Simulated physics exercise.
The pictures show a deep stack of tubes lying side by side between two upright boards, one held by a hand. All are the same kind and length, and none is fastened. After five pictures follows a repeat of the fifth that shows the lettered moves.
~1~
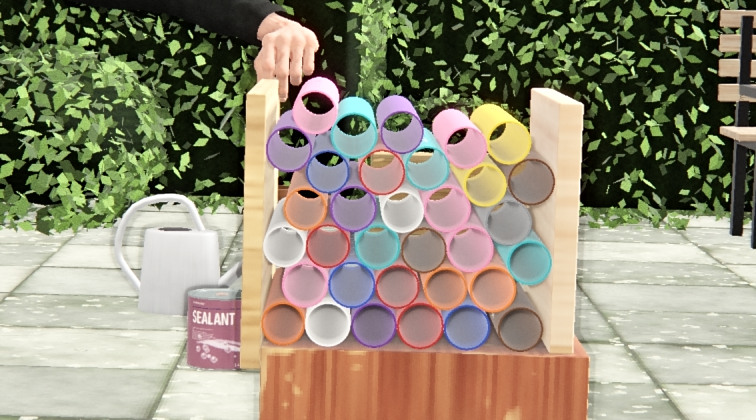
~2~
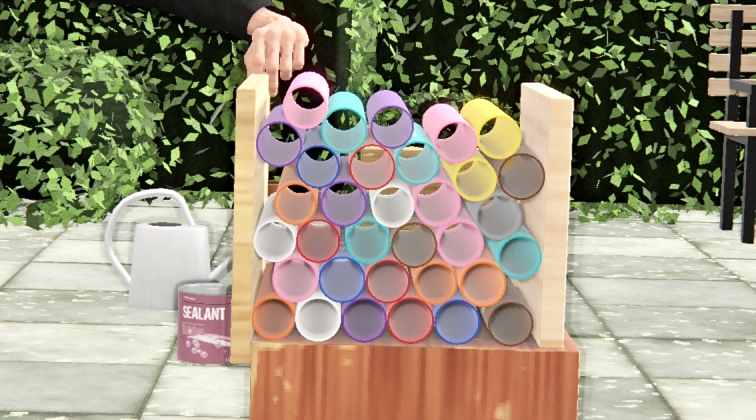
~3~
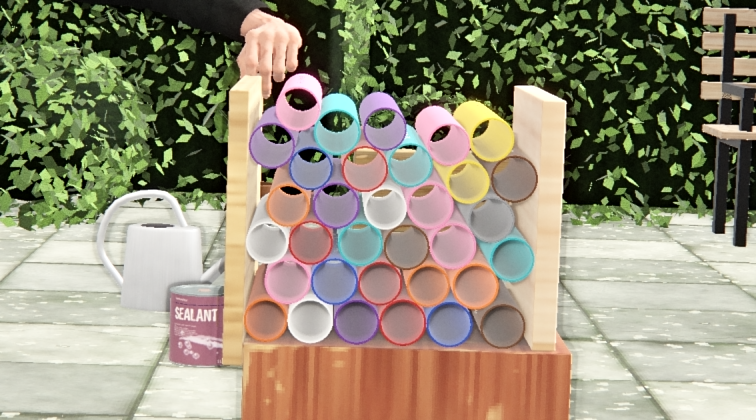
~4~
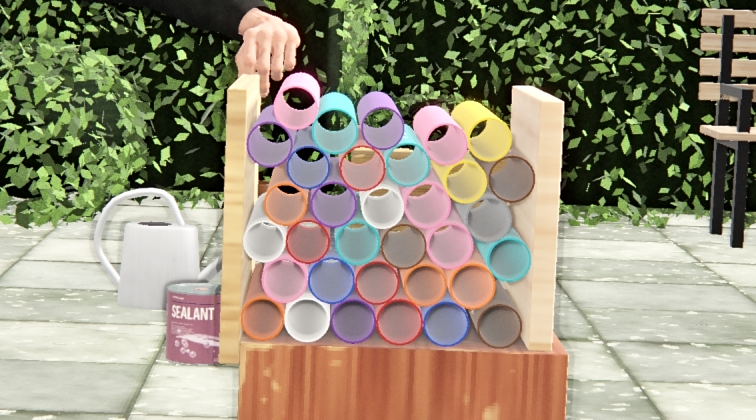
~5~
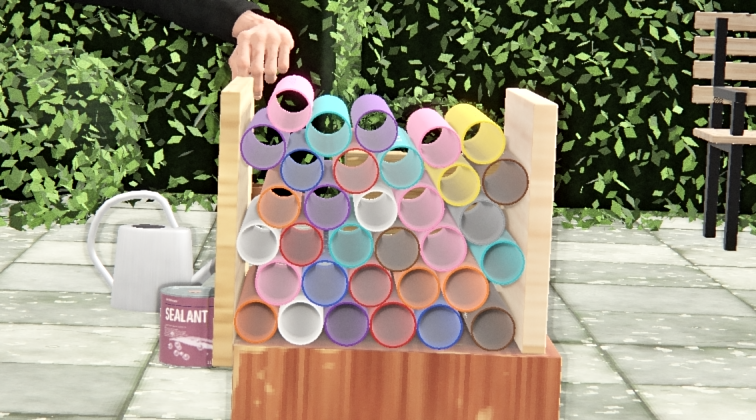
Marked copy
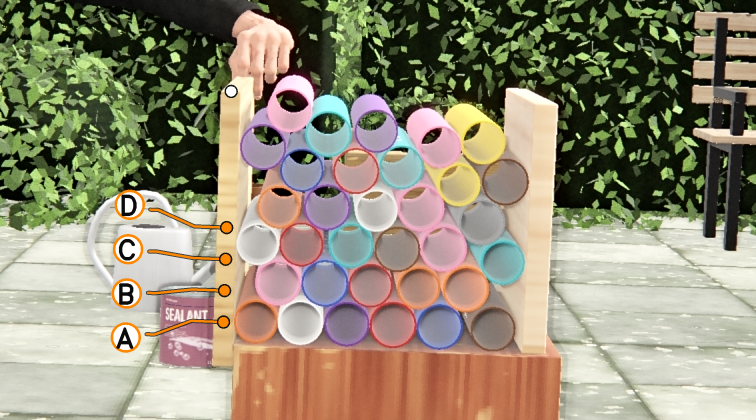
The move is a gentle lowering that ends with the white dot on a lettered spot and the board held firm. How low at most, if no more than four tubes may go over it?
It can be let down to C.
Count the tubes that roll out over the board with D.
It comes to two.
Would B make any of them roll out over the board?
Yes.
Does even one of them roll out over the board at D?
Yes.
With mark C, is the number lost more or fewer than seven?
It loses fewer than seven.
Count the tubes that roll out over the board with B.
It comes to six.
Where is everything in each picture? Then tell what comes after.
An orange tube (283, 324); a brown tube (520, 329); an orange tube (493, 289), in the first frame.
An orange tube (483, 284); a turquoise tube (520, 257), in the second frame.
A grey tube (491, 219); a turquoise tube (410, 165), in the third frame.
A turquoise tube (335, 131); side board (242, 206), in the fourth frame.
An orange tube (256, 321); a brown tube (493, 328); an orange tube (466, 289), in the fifth frame.
On the marked copy, A at (224, 322); B at (225, 290); C at (226, 259); D at (227, 227); the white dot at (231, 92).
Taking C. A third of the way, top of the board (239, 167).
Two thirds of the way, top of the board (236, 251).
When it is over, top of the board (236, 259), two out over the board.
As for the rest, A more than four out over the board; B more than four out over the board; D two out over the board.
